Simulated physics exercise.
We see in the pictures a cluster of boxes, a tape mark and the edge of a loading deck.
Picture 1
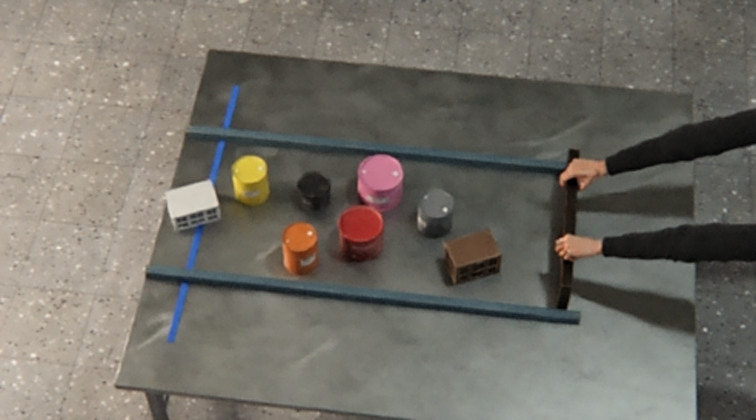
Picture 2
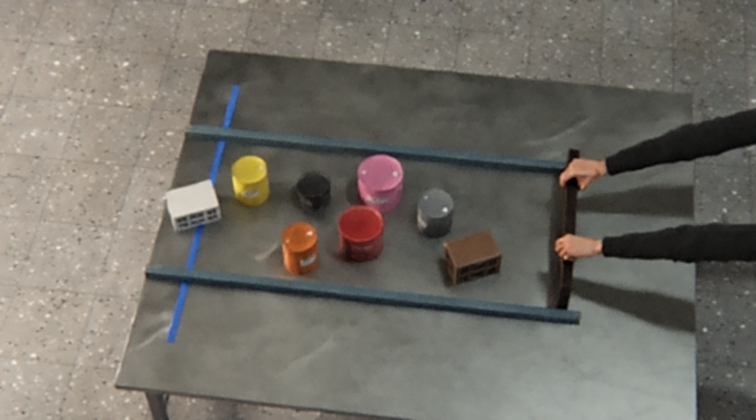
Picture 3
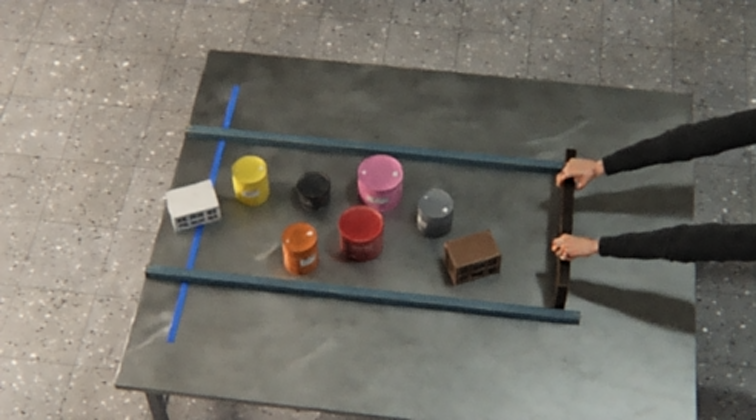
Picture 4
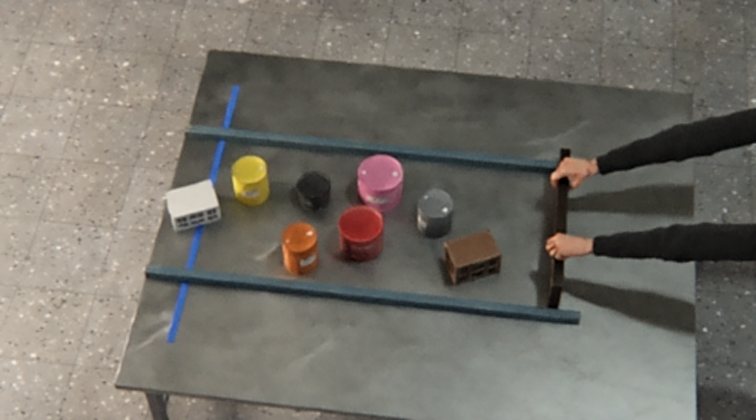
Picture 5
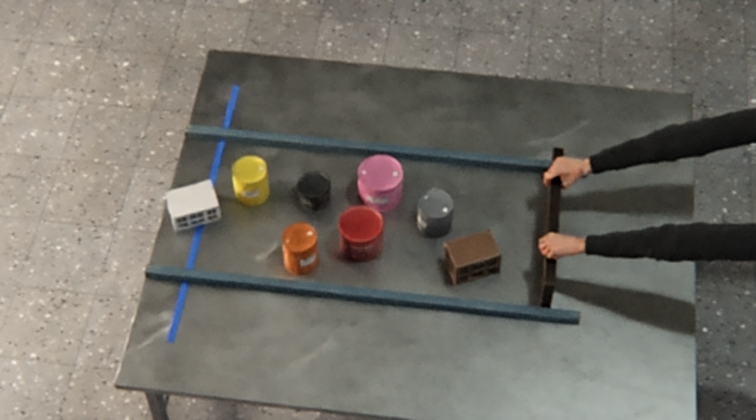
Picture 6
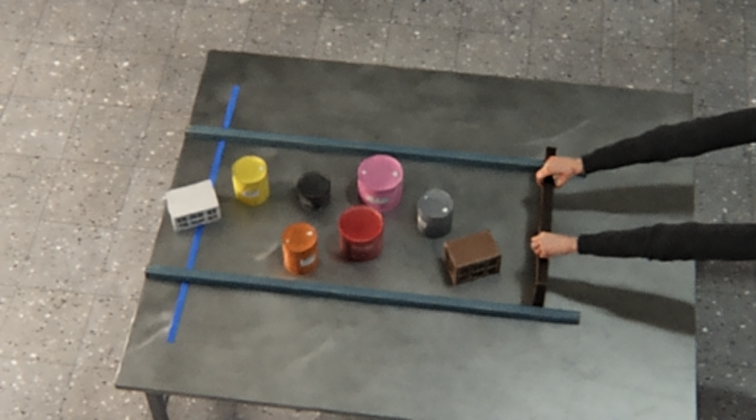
A dark grey table stands on a speckled floor, seen from a fixed view high above, with two blue-grey rails running across it and a blue tape line at the left. Between the rails sit a white crate by the tape, yellow, orange, black, red, pink and grey containers, and a brown crate. Two dark-sleeved hands slide a dark bar slightly leftward from the right, while everything else stays still.
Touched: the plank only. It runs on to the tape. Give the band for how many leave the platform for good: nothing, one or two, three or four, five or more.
Band: Three or four.
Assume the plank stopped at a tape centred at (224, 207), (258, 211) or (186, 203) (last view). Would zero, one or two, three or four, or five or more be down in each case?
Either three or four; just one or two; at least five.
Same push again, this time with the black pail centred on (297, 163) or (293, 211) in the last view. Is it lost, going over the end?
It topples off, then topples off.
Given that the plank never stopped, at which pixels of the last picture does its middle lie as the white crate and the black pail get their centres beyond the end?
When the white crate crosses, the middle is near (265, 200); when the black pail crosses, near (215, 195).
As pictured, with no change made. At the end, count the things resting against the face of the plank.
It is in contact with 4.
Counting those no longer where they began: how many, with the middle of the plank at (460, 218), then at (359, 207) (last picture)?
One spot: 1. Other spot: 6.
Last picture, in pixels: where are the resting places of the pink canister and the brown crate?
Result: One about (191, 162), other about (174, 222).
A little later, none off yet; white crate at rest near (193, 206); yellow canister at rest near (251, 181); orange canister moving near (297, 250).
When it is over, the number that fall off is three or four; down, red pail, black pail, yellow canister and white crate.
